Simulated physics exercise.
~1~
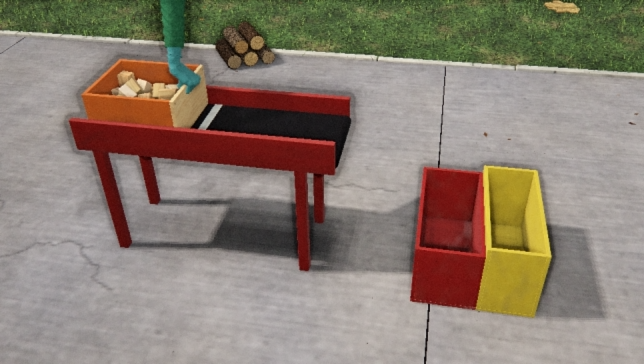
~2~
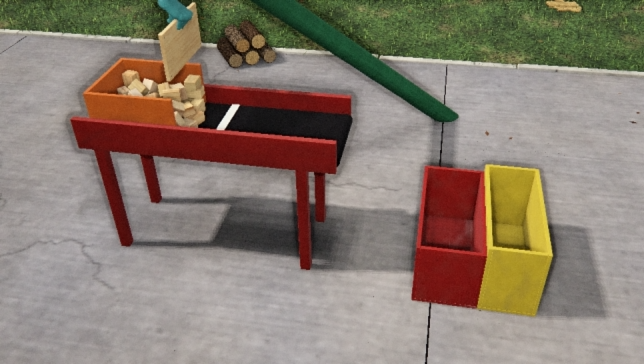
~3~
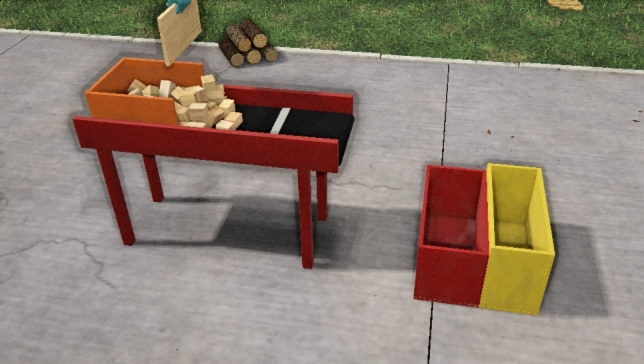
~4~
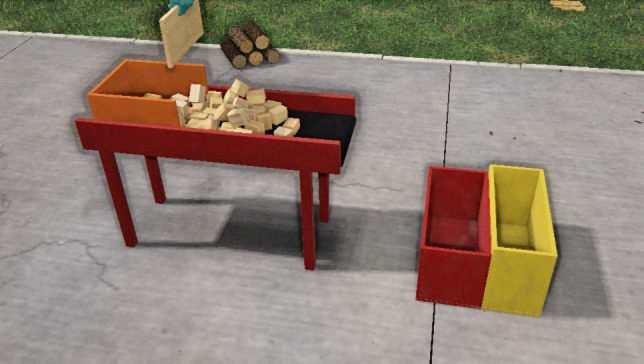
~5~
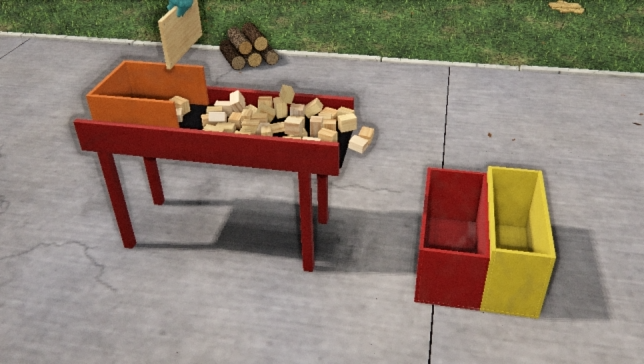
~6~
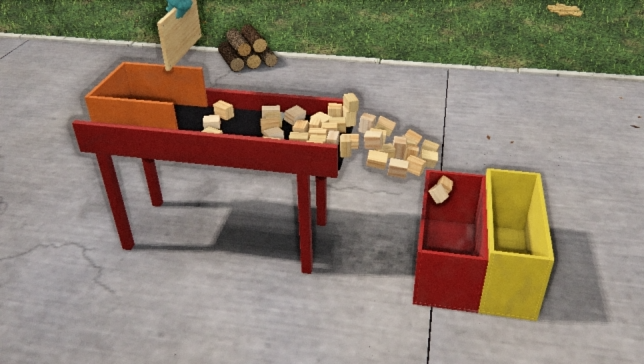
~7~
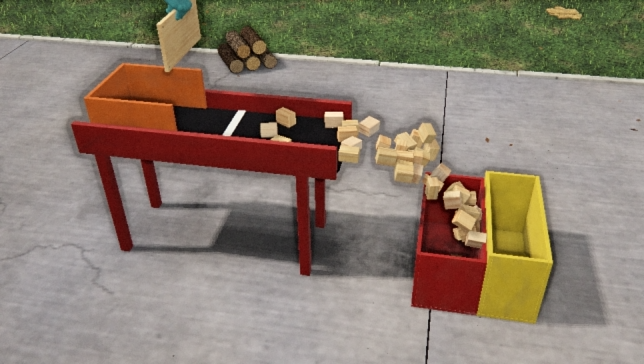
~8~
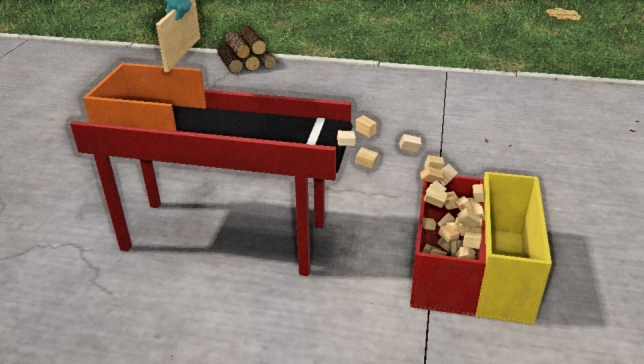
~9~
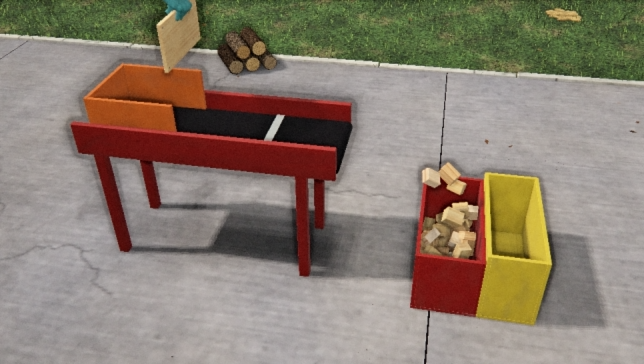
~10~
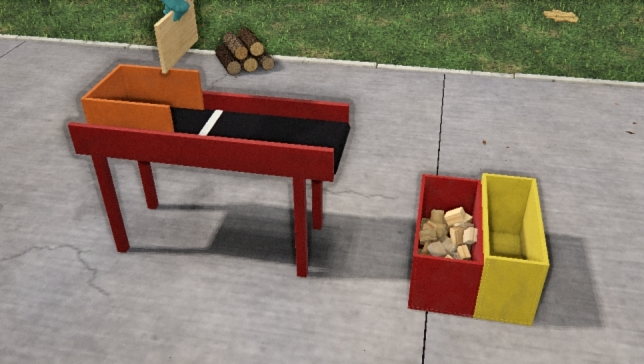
A black conveyor belt with a white stripe runs between red rails on a raised table, seen from above on a paved yard beside grass, with a few stacked logs behind. An orange pen of pale wooden blocks sits at its left end, and a red tub and a yellow bin stand on the ground to the right. A green arm lifts the pen's wooden gate, and the blocks slide out rightward along the belt. They spill off the far end in a loose stream and drop into the red tub. Finally the blocks lie heaped there, the yellow bin empty.
